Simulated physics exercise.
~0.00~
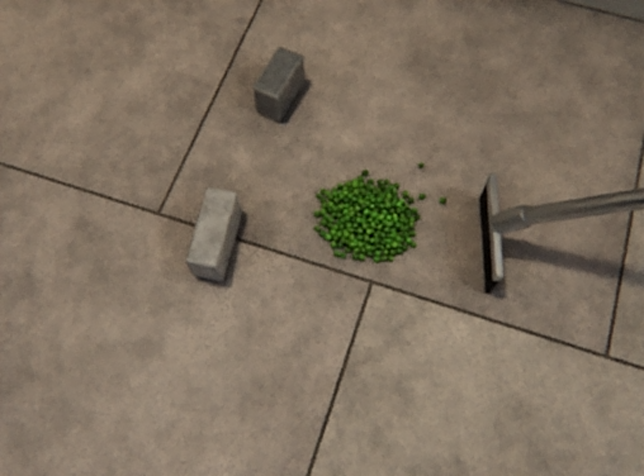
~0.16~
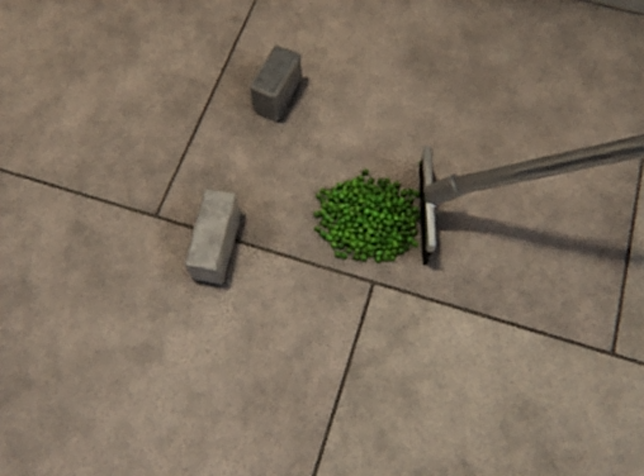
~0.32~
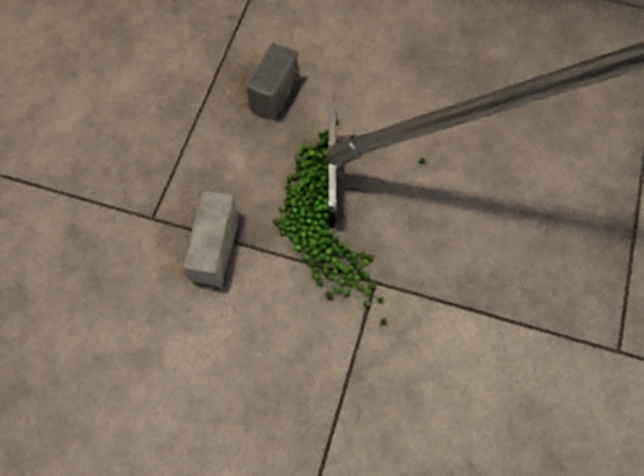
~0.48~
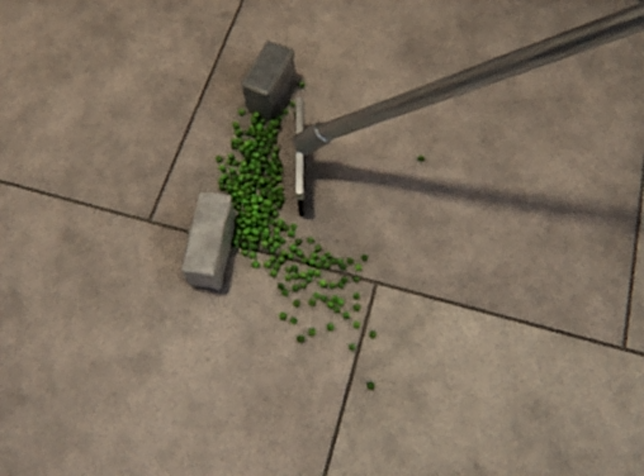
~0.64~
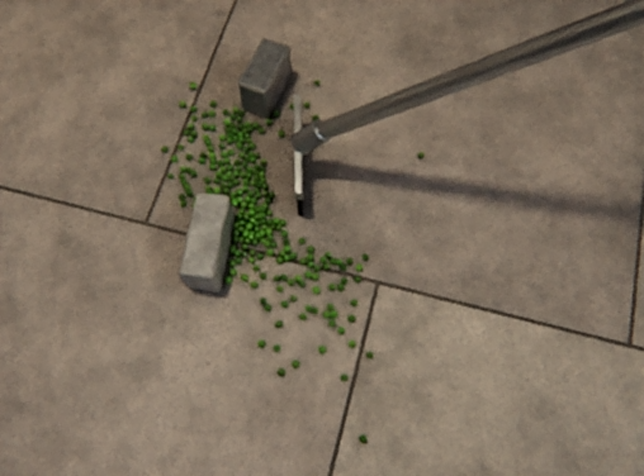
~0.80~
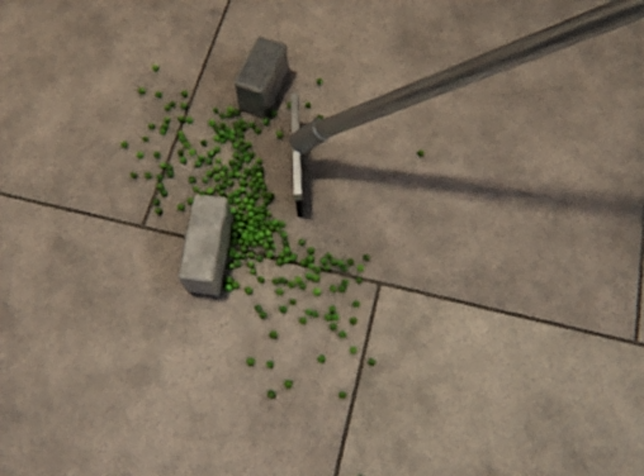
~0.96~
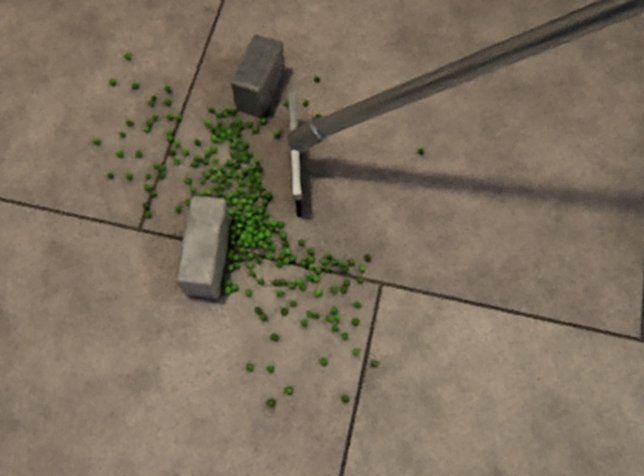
The clip shows a squeegee pushing a pile of green peas leftwards across a tiled floor towards two grey blocks, then stopping short of them. Many peas spill through the gap and scatter beyond, while others remain bunched before the blocks or spread below the blade.
